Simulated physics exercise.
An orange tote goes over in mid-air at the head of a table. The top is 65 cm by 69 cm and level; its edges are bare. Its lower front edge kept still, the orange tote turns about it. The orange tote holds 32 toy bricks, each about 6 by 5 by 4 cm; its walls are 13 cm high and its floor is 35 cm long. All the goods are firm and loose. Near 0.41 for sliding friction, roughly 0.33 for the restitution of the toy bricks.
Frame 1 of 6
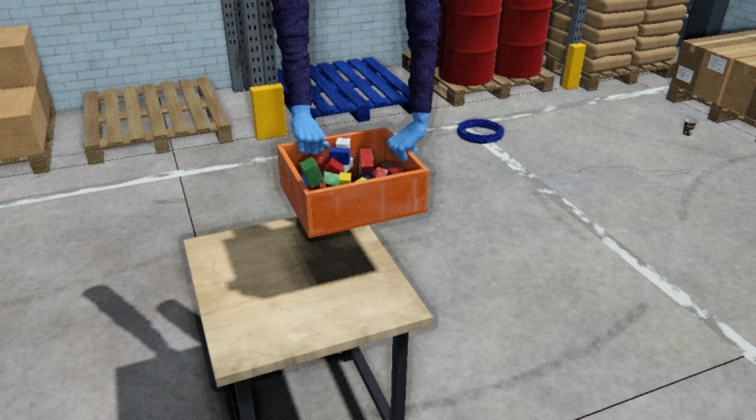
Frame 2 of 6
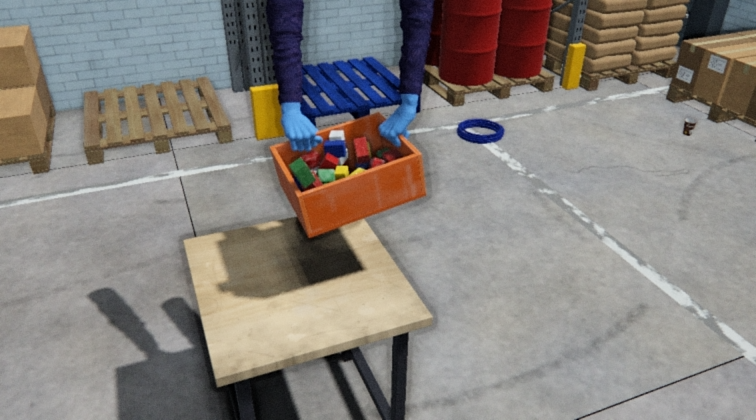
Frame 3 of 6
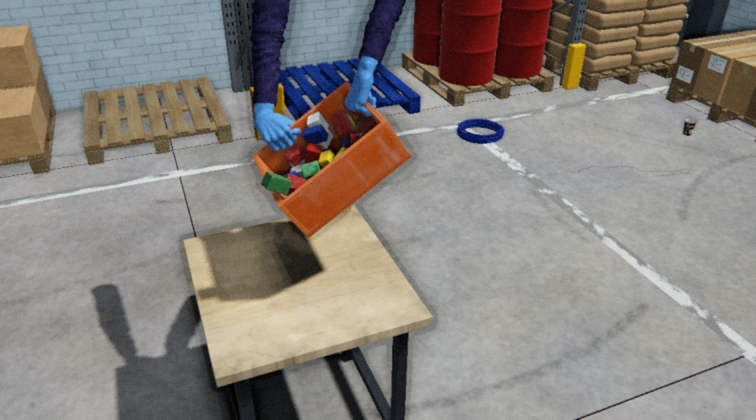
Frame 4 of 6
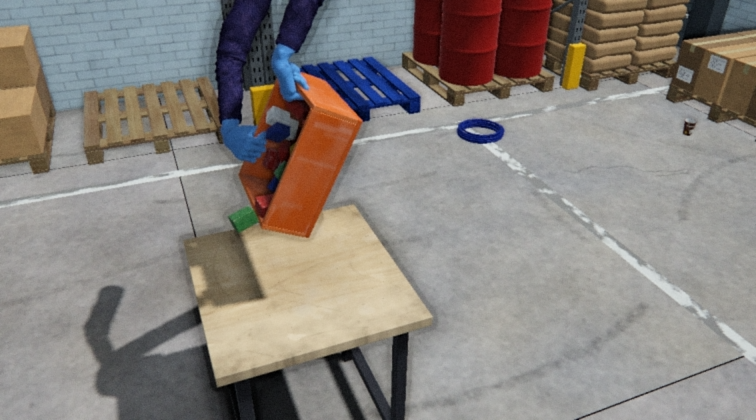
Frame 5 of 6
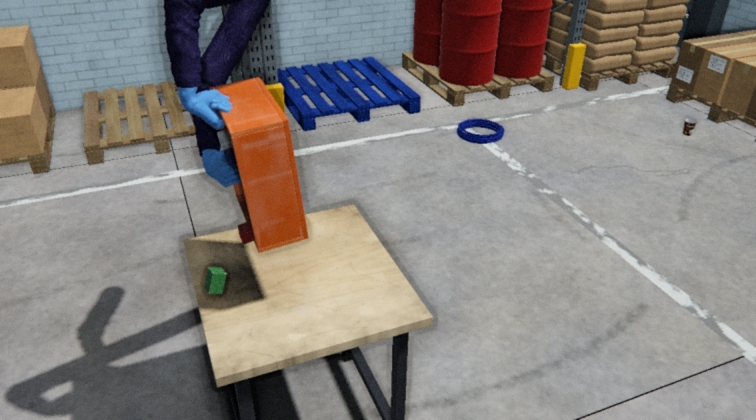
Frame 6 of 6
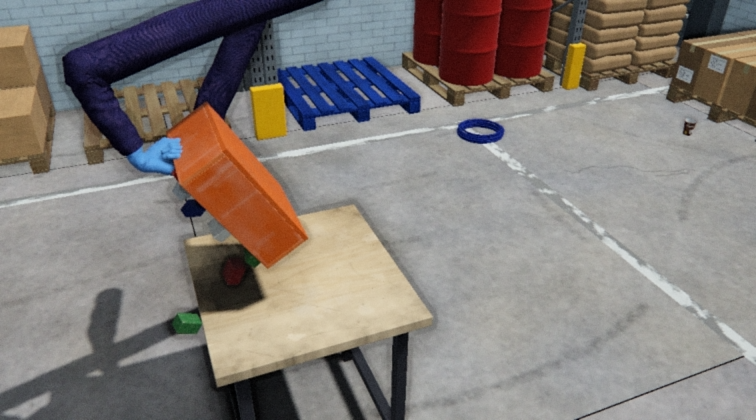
In a warehouse with a grey concrete floor and white painted lines, a still camera looks down from above on a pale wooden table. Blue-gloved hands hold an orange tote of colourful toy bricks over it, with pallets, red drums and stacked sacks behind. The hands tilt the tote leftward until it is past upright, and a green brick drops onto the tabletop, followed by others.
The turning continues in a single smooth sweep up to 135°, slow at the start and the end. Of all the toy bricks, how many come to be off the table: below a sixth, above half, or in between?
Off the table: Most of the toy bricks.
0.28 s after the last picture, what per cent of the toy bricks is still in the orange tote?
Still inside: Around 0 percent.
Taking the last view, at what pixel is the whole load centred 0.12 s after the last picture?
Centre: About (186, 269).
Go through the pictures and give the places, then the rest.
In the first picture (each is followed by its nearest rim corner in this view), orange tote, (310, 192); 0° from level; none out.
The second picture shows orange tote, (302, 194); 9° from level.
The third picture shows orange tote, (282, 203); 33° from level.
The fourth picture shows orange tote, (263, 223); 63° from level; 1 out, the lowest brick at (244, 219).
The fifth picture shows orange tote, (257, 248); 95° from level; 1 out, the lowest brick at (215, 281).
The sixth picture shows orange tote, (264, 265); 121° from level; 7 out, the lowest brick at (187, 324).
Then, 0.12 s after the last picture, tilt 135°; 5 still in the orange tote, 17 on the table top and 10 in the air.
Then, 0.28 s after the last picture, tilt 135°; 14 on the table top and 18 over the left end of the table.
Then, 0.50 s after the last picture, tilt 135°; 10 on the table top and 22 over the left end of the table.
Outcome (0.78 s after the last picture), 10 on the table top and 22 over the left end of the table. Asked share, 22 of 32, 69 per cent.
